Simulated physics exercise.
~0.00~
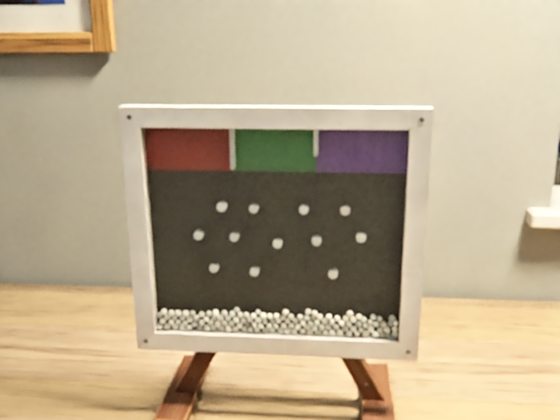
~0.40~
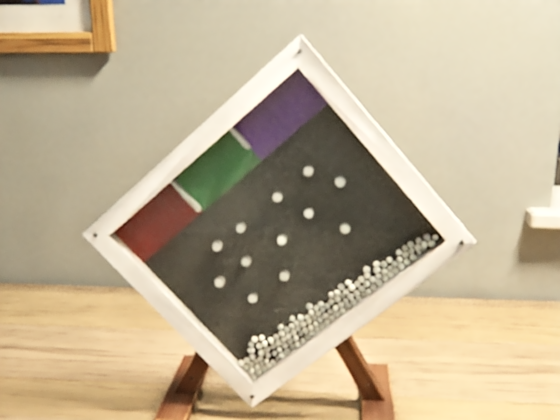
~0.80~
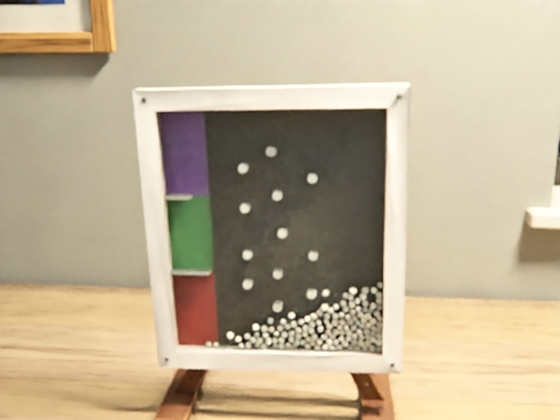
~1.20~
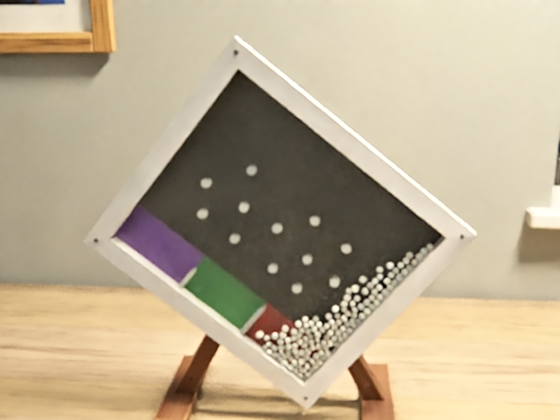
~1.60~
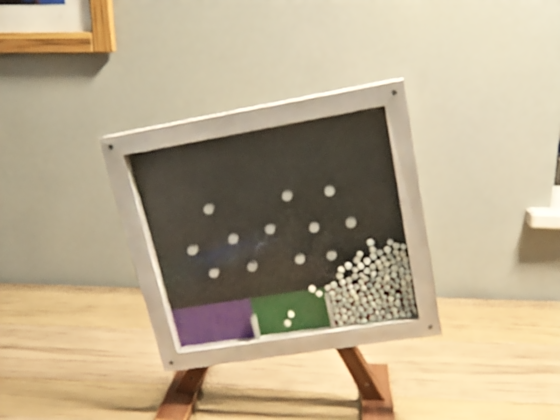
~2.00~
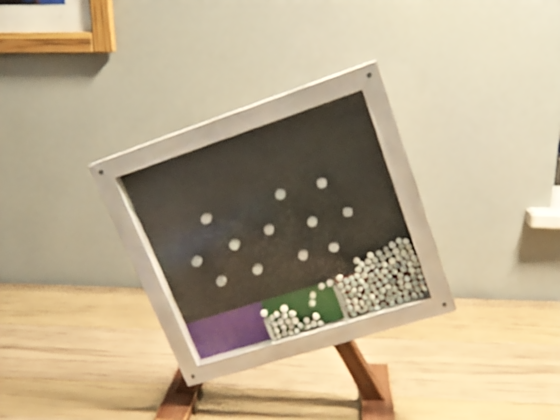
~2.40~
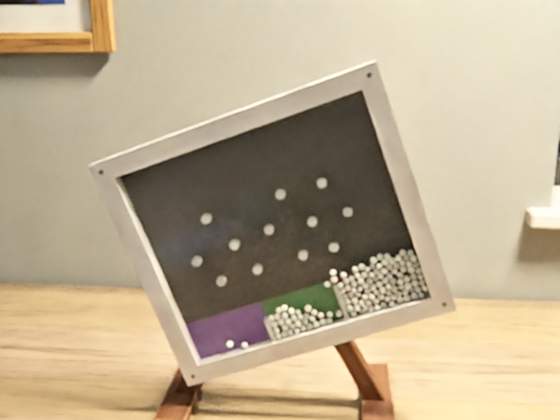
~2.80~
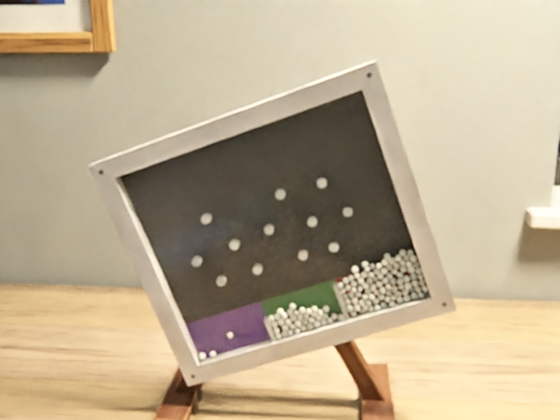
The video shows a white-framed panel of small white beads turning anticlockwise on a wooden stand until its coloured pockets are at the bottom, where it stops tilted. The beads pile over the red pocket, some spill into green, and a few roll into purple, leaving most at red.
